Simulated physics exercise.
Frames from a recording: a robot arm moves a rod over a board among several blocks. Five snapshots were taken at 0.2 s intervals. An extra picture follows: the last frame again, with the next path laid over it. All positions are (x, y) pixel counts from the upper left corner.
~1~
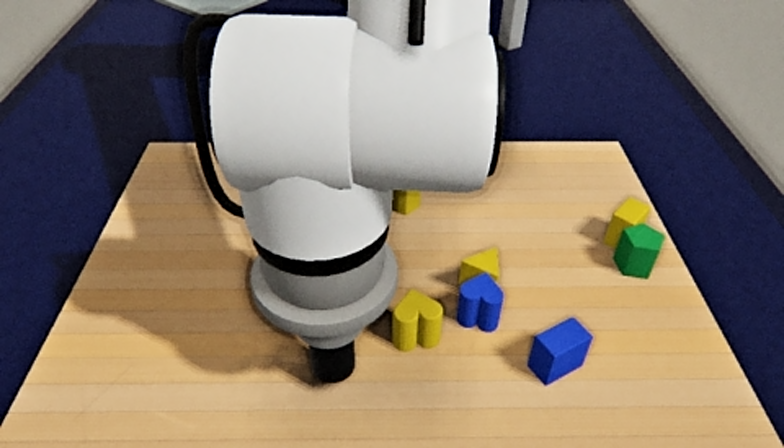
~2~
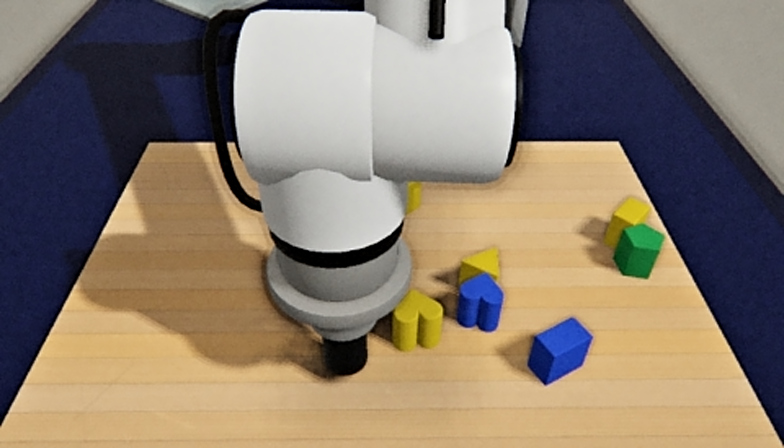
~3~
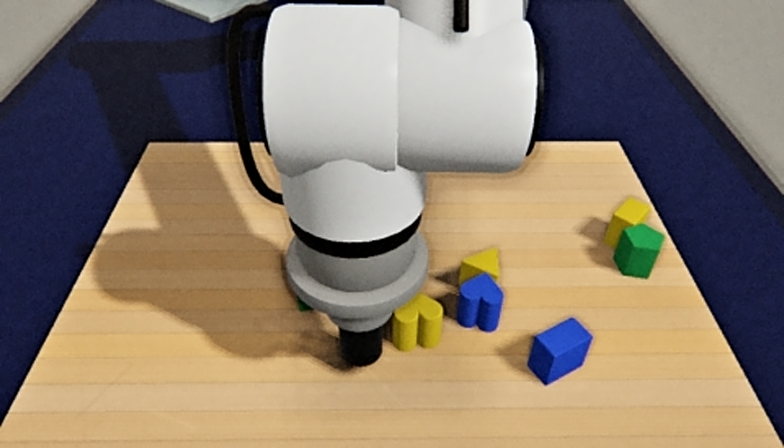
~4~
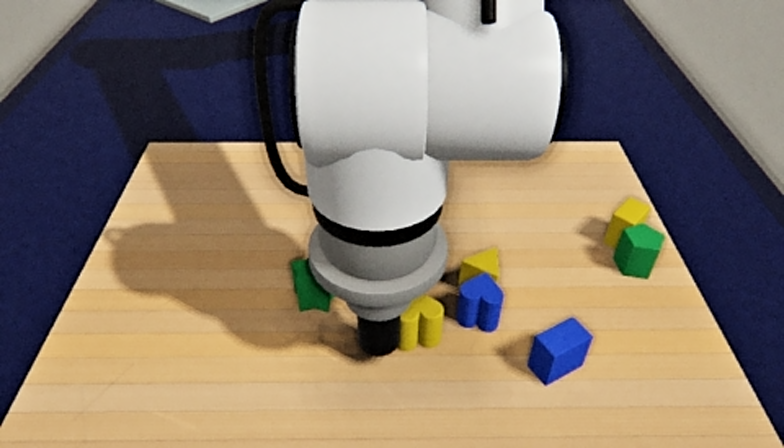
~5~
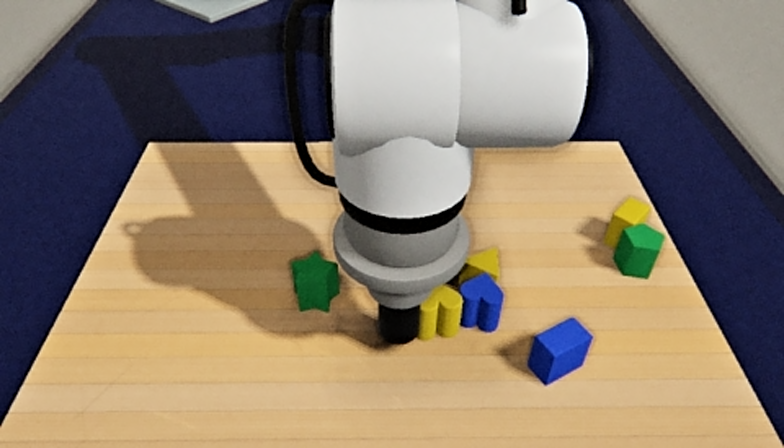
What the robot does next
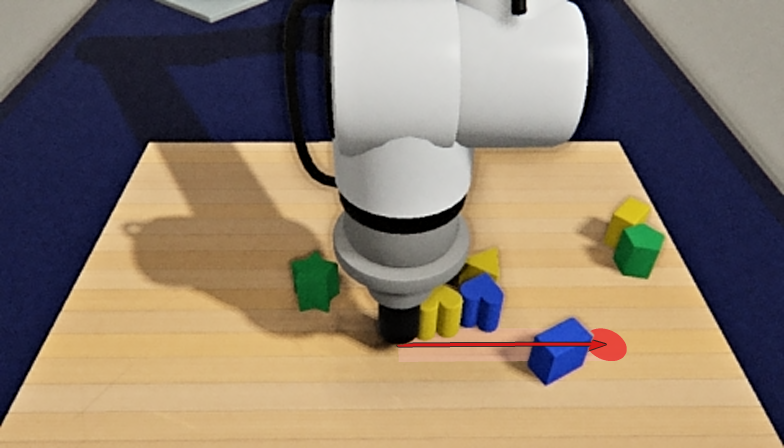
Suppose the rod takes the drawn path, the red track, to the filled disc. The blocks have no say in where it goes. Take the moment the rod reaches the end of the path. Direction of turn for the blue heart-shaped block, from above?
It spins clockwise.
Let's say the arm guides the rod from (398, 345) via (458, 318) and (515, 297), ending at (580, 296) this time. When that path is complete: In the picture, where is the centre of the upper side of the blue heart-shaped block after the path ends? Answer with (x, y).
So, by the moment the path ends, you'll find the top centre of the blue heart-shaped block at (629, 266).
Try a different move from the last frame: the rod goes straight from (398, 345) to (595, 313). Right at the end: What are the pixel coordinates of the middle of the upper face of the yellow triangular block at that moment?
The yellow triangular block ends near (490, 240).
Path on the board, in a line from (398, 345) to (606, 344).
What follows on the original path. One third of the way, rod at (470, 328); yellow heart-shaped block at (476, 282), turned 80° anticlockwise; blue heart-shaped block at (507, 277), turned 70° clockwise; yellow triangular block at (493, 253), turned 45° anticlockwise.
Two thirds of the way, rod at (543, 328); yellow heart-shaped block at (482, 283), turned 110° anticlockwise; blue heart-shaped block at (513, 275), turned 55° clockwise; yellow triangular block at (493, 253), turned 45° anticlockwise; blue oblong at (573, 339).
At the end, rod at (612, 328); yellow heart-shaped block at (482, 283), turned 110° anticlockwise; blue heart-shaped block at (513, 275), turned 55° clockwise; yellow triangular block at (493, 253), turned 45° anticlockwise; blue oblong at (590, 344), turned 35° clockwise.
